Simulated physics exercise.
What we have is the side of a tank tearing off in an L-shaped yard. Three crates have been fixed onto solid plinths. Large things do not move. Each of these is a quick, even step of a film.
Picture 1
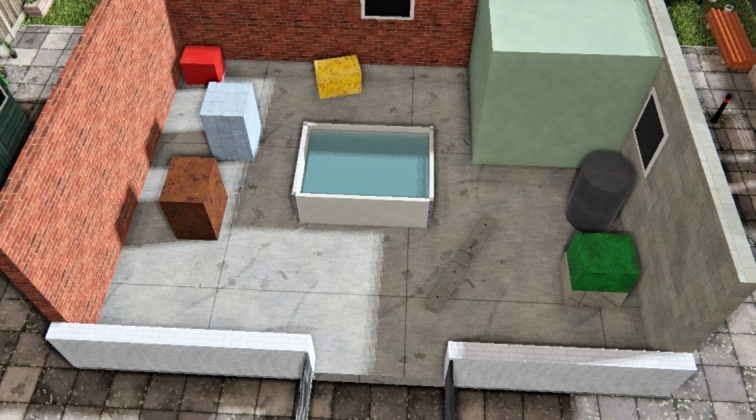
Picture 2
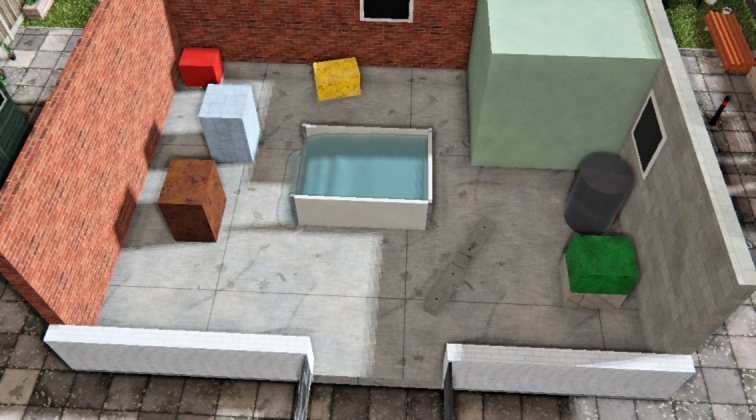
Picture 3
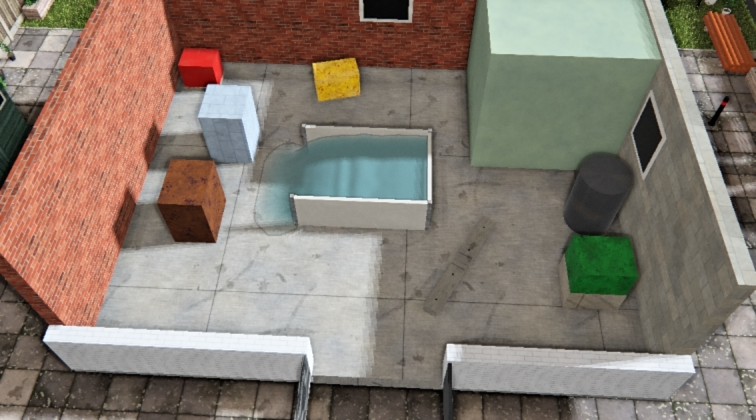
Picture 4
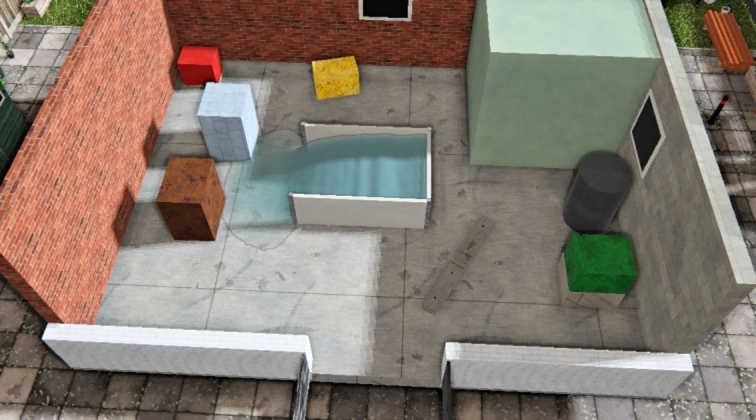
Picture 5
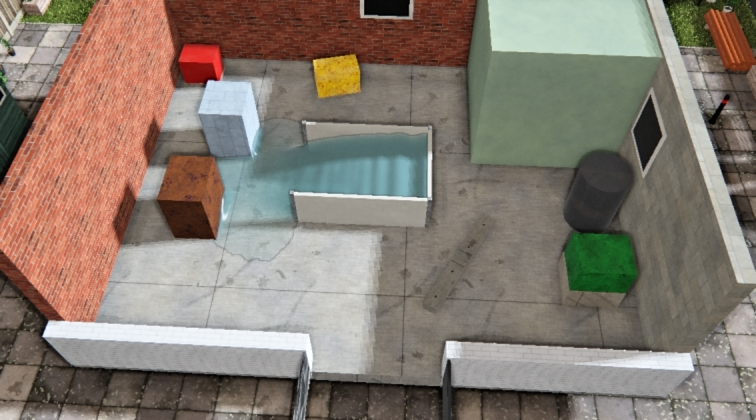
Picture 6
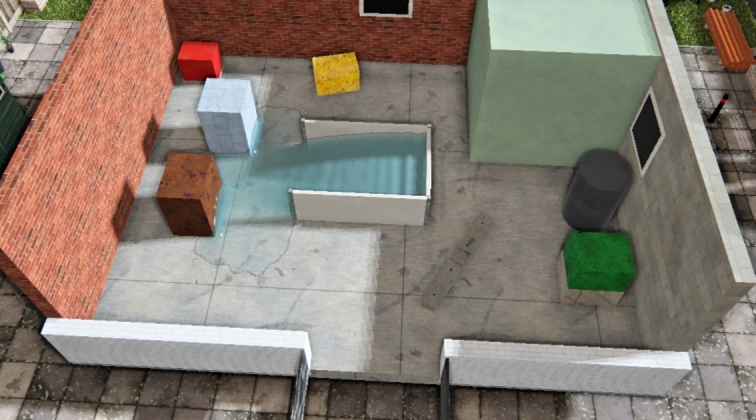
Water pours from the tank's open left side and spreads across the yard around the boxes.
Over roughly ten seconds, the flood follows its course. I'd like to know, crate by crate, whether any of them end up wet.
Here is how they end up: The yellow crate gets wet; the red crate gets wet; the green crate is left dry.
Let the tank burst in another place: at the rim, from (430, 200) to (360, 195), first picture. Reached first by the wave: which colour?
That would be the one in green.
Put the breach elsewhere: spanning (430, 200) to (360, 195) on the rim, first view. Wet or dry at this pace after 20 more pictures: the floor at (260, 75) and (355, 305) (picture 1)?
Going in the order you asked, the first is never reached and the second is drenched.
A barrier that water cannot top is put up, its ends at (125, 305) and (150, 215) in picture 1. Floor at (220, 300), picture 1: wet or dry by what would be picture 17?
My call: Soaked.
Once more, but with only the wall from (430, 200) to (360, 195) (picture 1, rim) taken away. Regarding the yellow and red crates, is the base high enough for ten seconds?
In that case the yellow one is never flooded and the red one is never flooded.
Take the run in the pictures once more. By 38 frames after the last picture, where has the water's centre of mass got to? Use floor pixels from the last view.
At about (275, 193).
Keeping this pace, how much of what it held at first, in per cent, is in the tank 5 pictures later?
I'd put it near 54 per cent.
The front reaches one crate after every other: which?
My pick is the green one.
A moment on, water covers 20 % of the floor; the yellow crate not reached, the red crate water round its plinth, the green crate not reached.
Next, water covers 40 % of the floor; the yellow crate water round its plinth, the red crate water round its plinth, the green crate not reached.
Then, water covers 50 % of the floor; the yellow crate water round its plinth, the red crate water round its plinth, the green crate not reached.
Later, water covers 75 % of the floor; the yellow crate water round its plinth, the red crate water round its plinth, the green crate not reached.
In the end, water covers 95 % of the floor; the yellow crate was topped, the red crate was topped, the green crate stayed above the water.
